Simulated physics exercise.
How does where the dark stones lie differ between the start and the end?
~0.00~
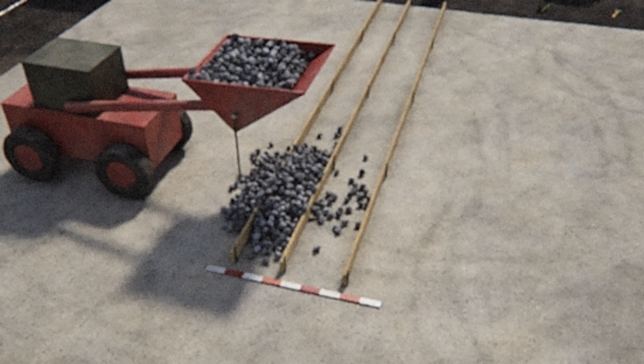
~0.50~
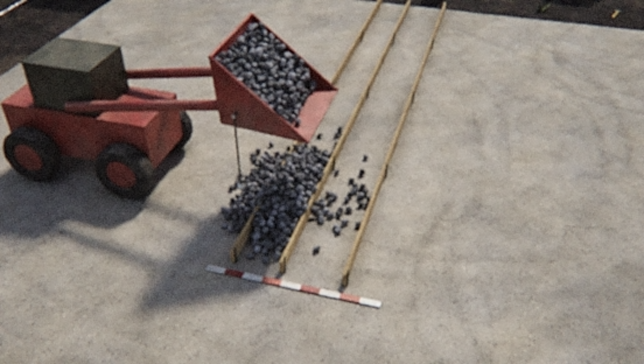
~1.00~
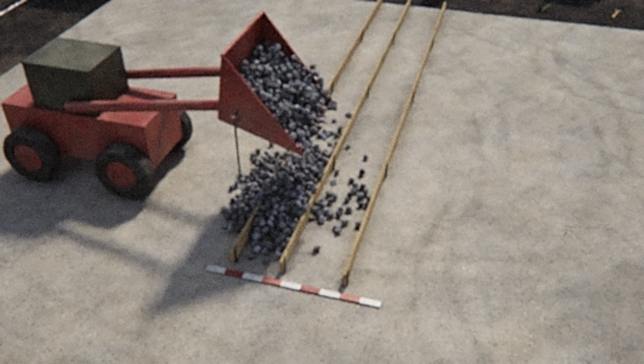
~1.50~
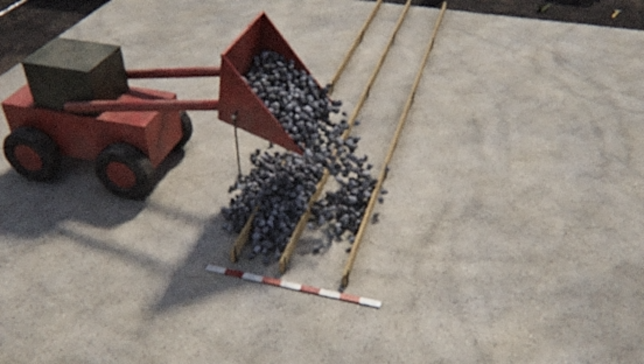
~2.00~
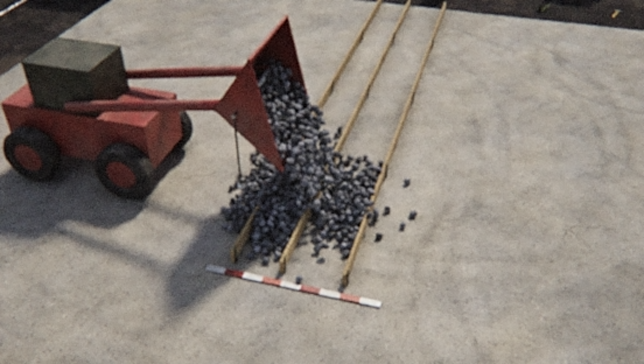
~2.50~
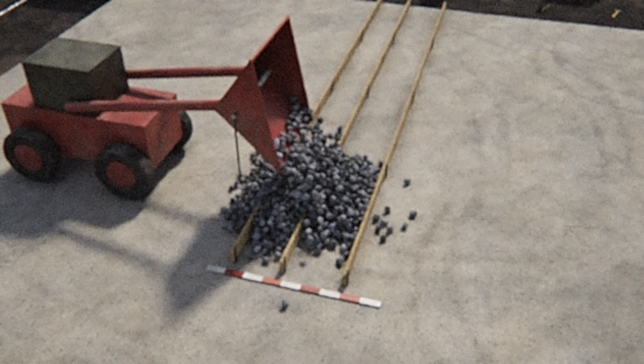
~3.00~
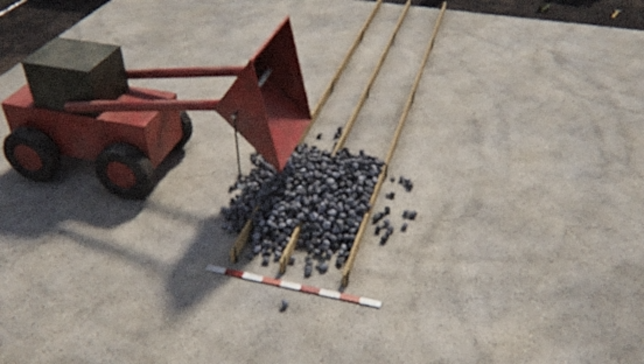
At the start, many of the stones sit up in the raised bucket, with a smaller heap below. At the end, they all lie lower and further right overall, in one wide heap on the ground across the boards.
